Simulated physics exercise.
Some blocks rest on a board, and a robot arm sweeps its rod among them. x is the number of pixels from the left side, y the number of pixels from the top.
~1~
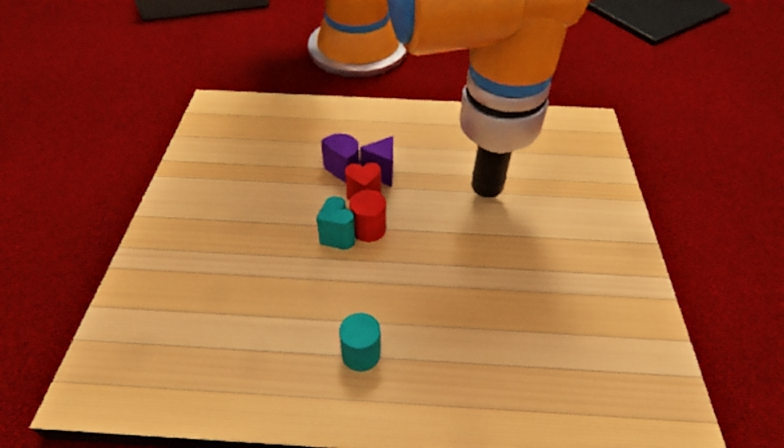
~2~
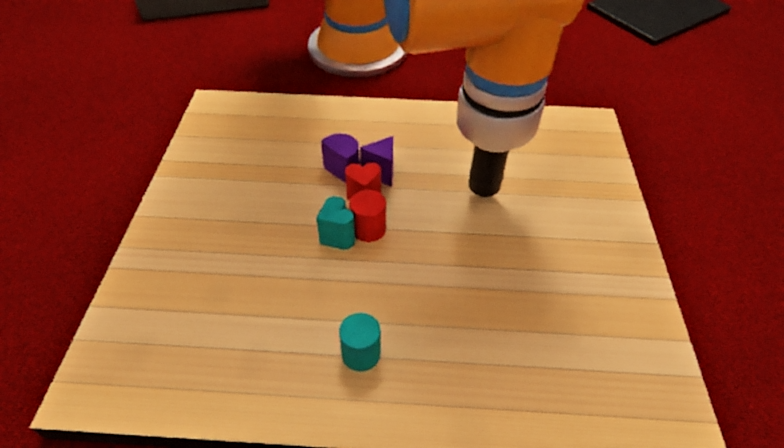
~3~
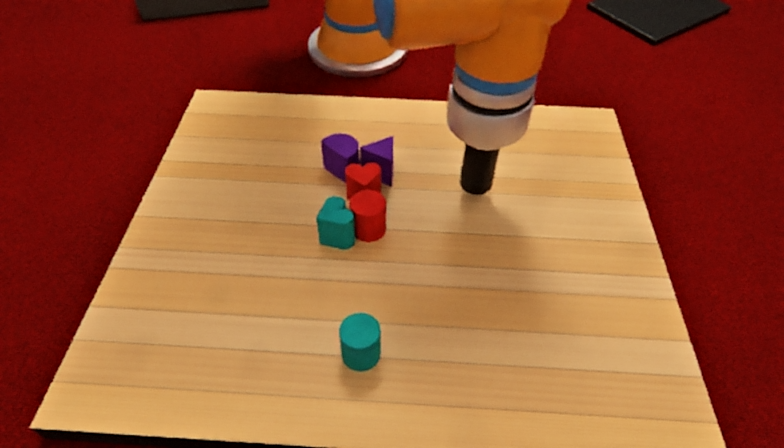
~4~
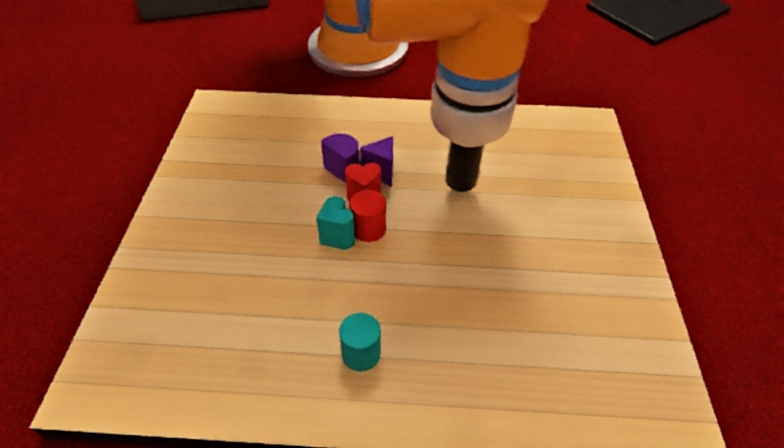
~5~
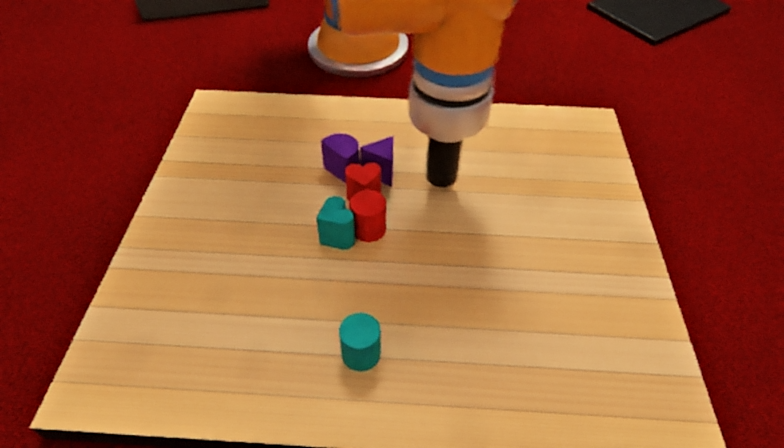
An orange robot arm with blue and white bands holds a black rod over a pale wooden board on a red surface, seen from above at an angle. Two purple blocks, a red heart, a red cylinder and a teal block cluster left of the rod, with a teal cylinder alone nearer the viewer. The arm slides the rod a short way left toward the cluster, touching nothing, while the blocks and camera stay still.
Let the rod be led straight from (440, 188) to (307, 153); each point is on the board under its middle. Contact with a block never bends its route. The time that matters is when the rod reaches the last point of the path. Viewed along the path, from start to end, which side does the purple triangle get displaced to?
Facing from start to end, it shifts right.
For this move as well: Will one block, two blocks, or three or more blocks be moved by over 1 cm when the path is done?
Counting only shifts above 1 cm, I get two blocks.
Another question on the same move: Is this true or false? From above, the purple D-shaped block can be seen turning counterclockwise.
That is true.
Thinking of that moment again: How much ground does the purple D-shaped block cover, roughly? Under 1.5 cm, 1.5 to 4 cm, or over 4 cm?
Movement: Over 4 cm.
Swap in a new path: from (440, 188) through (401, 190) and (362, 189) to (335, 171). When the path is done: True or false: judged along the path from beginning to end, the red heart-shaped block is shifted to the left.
This is true.
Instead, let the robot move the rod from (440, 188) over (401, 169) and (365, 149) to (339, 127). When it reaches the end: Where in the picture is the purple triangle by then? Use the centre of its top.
It should be at about (364, 146).
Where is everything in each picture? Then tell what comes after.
In the first picture, rod's lower end (487, 187); purple D-shaped block (342, 143); red heart-shaped block (363, 172); purple triangle (382, 147).
In the second picture, rod (484, 186); blocks still.
In the third picture, rod (476, 184); blocks still.
In the fourth picture, rod (461, 181); blocks still.
In the fifth picture, rod (441, 177); purple D-shaped block (342, 143); red heart-shaped block (363, 172); purple triangle (382, 147).
What follows on the original path. One third of the way, rod (393, 166); purple D-shaped block (329, 139), turned 15° anticlockwise; purple triangle (368, 142), turned 15° clockwise.
Two thirds of the way, rod (349, 154); purple D-shaped block (309, 137), turned 45° anticlockwise; purple triangle (333, 123), turned 40° clockwise.
At the end, rod (306, 142); purple D-shaped block (268, 134), turned 80° anticlockwise; red heart-shaped block still; purple triangle (310, 110), turned 105° clockwise.
